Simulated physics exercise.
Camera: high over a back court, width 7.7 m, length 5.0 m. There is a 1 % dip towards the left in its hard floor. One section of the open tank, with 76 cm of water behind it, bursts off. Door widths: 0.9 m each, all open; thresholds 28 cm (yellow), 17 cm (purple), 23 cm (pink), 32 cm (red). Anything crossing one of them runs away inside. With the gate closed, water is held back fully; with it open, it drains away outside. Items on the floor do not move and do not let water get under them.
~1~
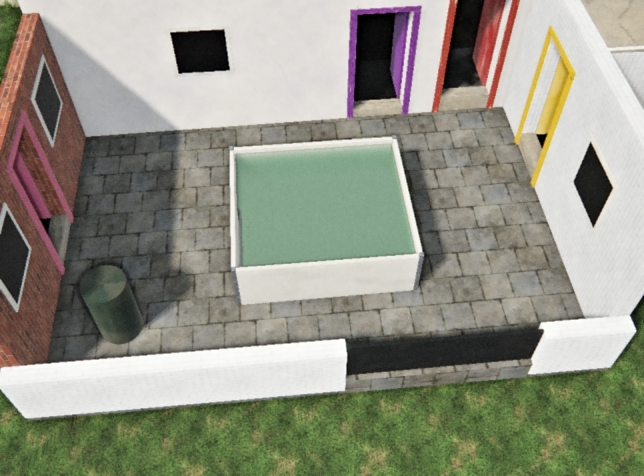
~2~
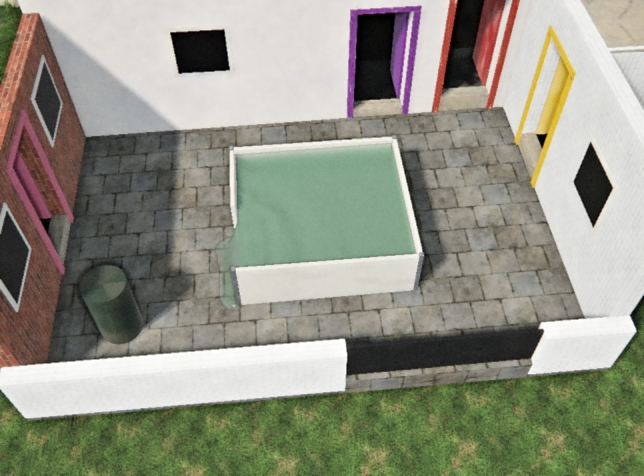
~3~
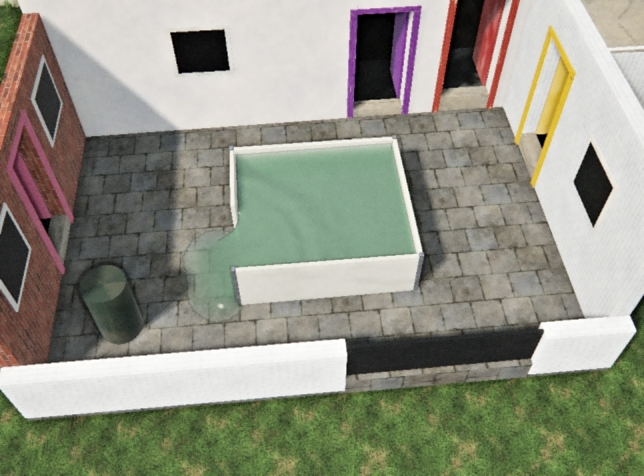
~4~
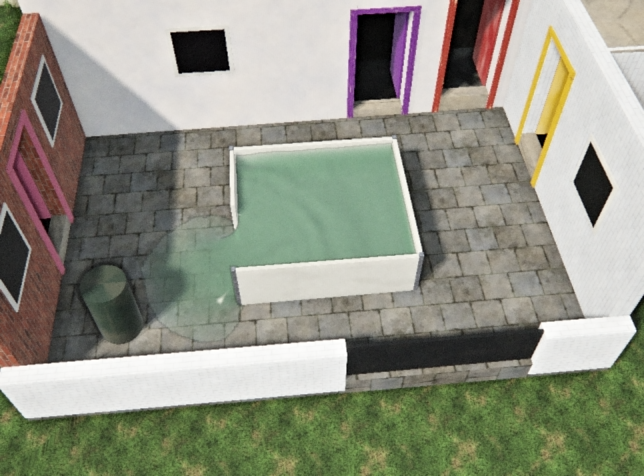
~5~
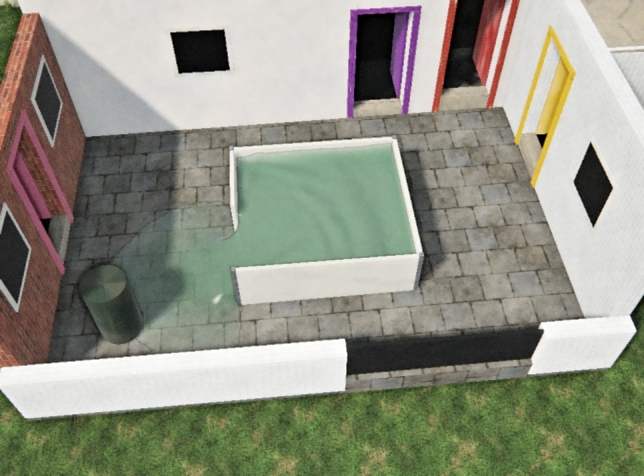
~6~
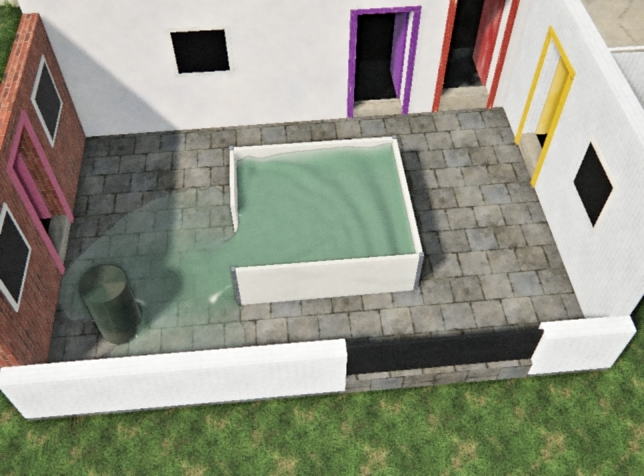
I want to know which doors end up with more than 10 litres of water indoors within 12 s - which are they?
The yellow door: That much or less; the purple door: That much or less; the pink door: More than that; the red door: That much or less.
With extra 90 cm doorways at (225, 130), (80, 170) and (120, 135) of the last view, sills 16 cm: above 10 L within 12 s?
First doorway falls short, second gets there, third gets there.
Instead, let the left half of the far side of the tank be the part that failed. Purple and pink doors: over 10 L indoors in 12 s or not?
Purple: Within the limit; pink: Within the limit.
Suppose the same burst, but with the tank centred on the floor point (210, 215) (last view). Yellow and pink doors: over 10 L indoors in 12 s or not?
Result - yellow door does not exceed it, pink door exceeds it.
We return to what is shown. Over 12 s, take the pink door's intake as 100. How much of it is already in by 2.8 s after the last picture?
75 per cent, roughly.
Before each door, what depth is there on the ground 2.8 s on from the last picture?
In cm: Yellow 0, purple 0, pink 33, red 0.
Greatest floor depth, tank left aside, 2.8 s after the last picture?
Max around 38 cm.
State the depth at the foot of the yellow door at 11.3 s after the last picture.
Depth: ~ 12.0 cm.
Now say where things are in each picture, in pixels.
The first picture shows the open tank at (320, 202) is whole and still, 76 cm deep.
In the second picture, water pours out at (239, 260) and has run 0.6 m, to (233, 305); typically 6 cm deep outside, 76 cm at the open tank's back.
In the third picture, water pours out at (239, 260) and has run 0.9 m, to (198, 243); typically 12 cm deep outside, 76 cm at the open tank's back.
In the fourth picture, the front is at (151, 262), 1.4 m from the gap at (240, 261); 2.3 m2 of floor is under water; 76 cm left at the back of the open tank.
In the fifth picture, the front is at a hidden place, 2.0 m from the gap at (239, 261); 3.8 m2 of floor is under water; 76 cm left at the back of the open tank.
In the sixth picture, the front is at (60, 292), 2.7 m from the gap at (239, 261); 5.6 m2 of floor is under water; 71 cm left at the back of the open tank.
Then, 0.7 s after the last picture water covers 25 % of the floor and is deepest (48 cm) near (142, 316); yellow door not reached, purple door not reached, pink door 32 cm at the sill, 4 L in, red door not reached.
Then, 1.5 s after the last picture water covers 30 % of the floor and is deepest (52 cm) near (51, 345); yellow door not reached, purple door not reached, pink door 38 cm at the sill, 42 L in, red door not reached.
Then, 2.8 s after the last picture water covers 50 % of the floor and is deepest (38 cm) near (56, 391); yellow door not reached, purple door not reached, pink door 33 cm at the sill, 123 L in, red door not reached.
Then, 6.3 s after the last picture water covers 90 % of the floor and is deepest (24 cm) near (81, 170); yellow door 13 cm at the sill, 0 L in, purple door 7 cm at the sill, 0 L in, pink door 19 cm at the sill, 167 L in, red door 15 cm at the sill, 0 L in.
Then, 11.3 s after the last picture water covers 95 % of the floor and is deepest (19 cm) near (422, 346); yellow door 12 cm at the sill, 0 L in, purple door 17 cm at the sill, 0 L in, pink door 14 cm at the sill, 167 L in, red door 16 cm at the sill, 0 L in.
